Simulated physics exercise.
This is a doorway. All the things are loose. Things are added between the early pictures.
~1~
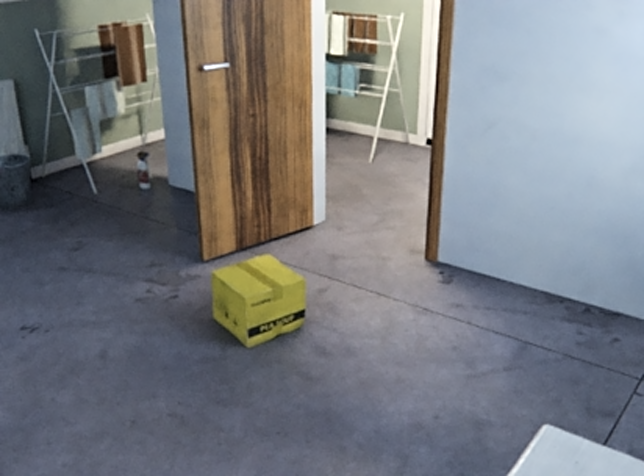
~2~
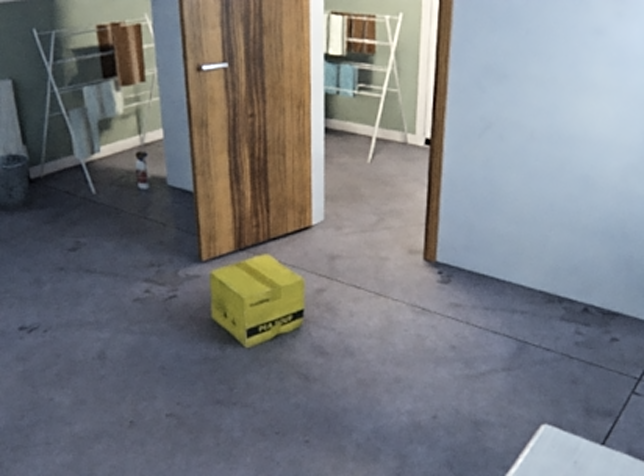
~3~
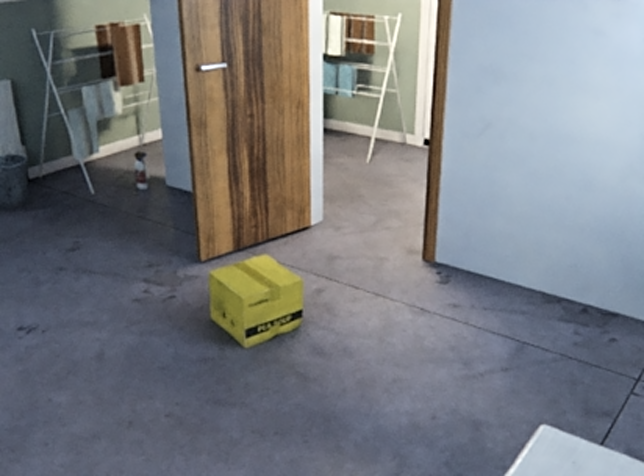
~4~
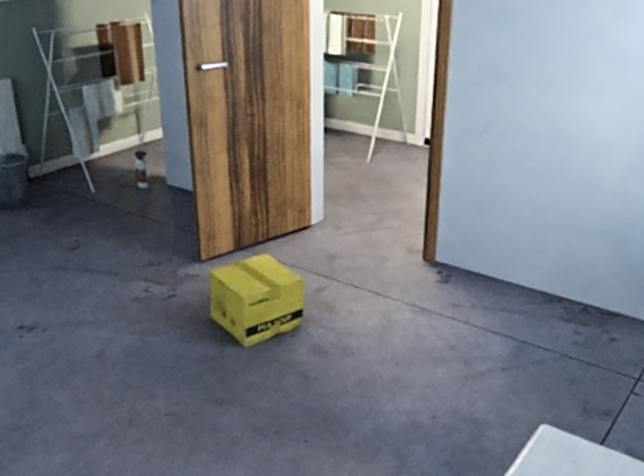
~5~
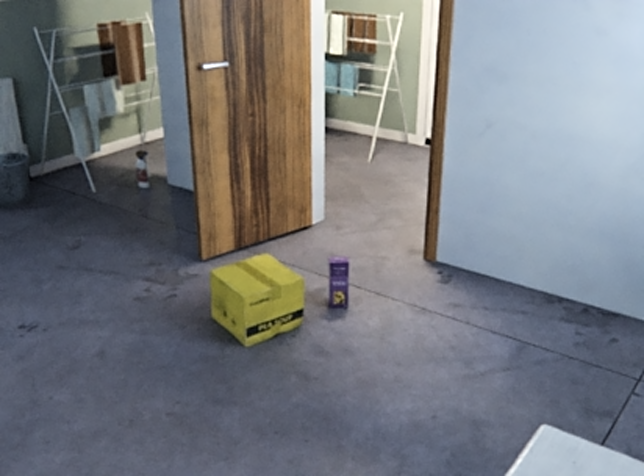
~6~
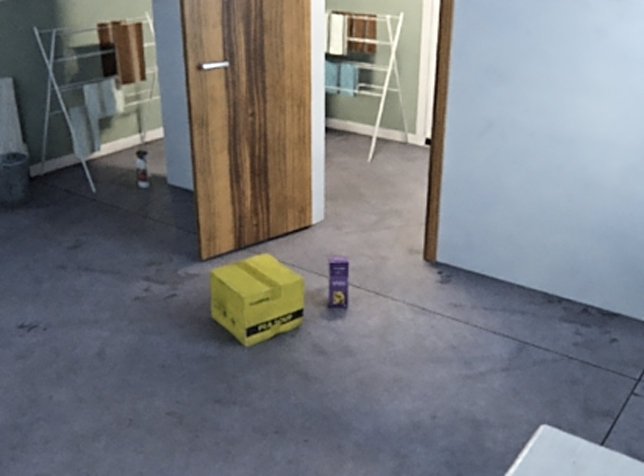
A yellow box sits still by an open door, then a purple carton appears beside it.
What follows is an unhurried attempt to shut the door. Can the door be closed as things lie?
Outcome: The door shuts.
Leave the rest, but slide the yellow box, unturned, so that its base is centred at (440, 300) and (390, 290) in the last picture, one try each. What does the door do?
First try: It reaches the frame; second try: It shuts.
Then, 0.70 s on from there, open by 86°.
Then, 1.20 s on from there, open by 62°.
Then, 1.70 s on from there, open by 36°.
Then, 2.20 s on from there, open by 10°.
In the end, open by 0°; both unmoved. At the end, from the last picture's camera, purple carton near (339, 283).
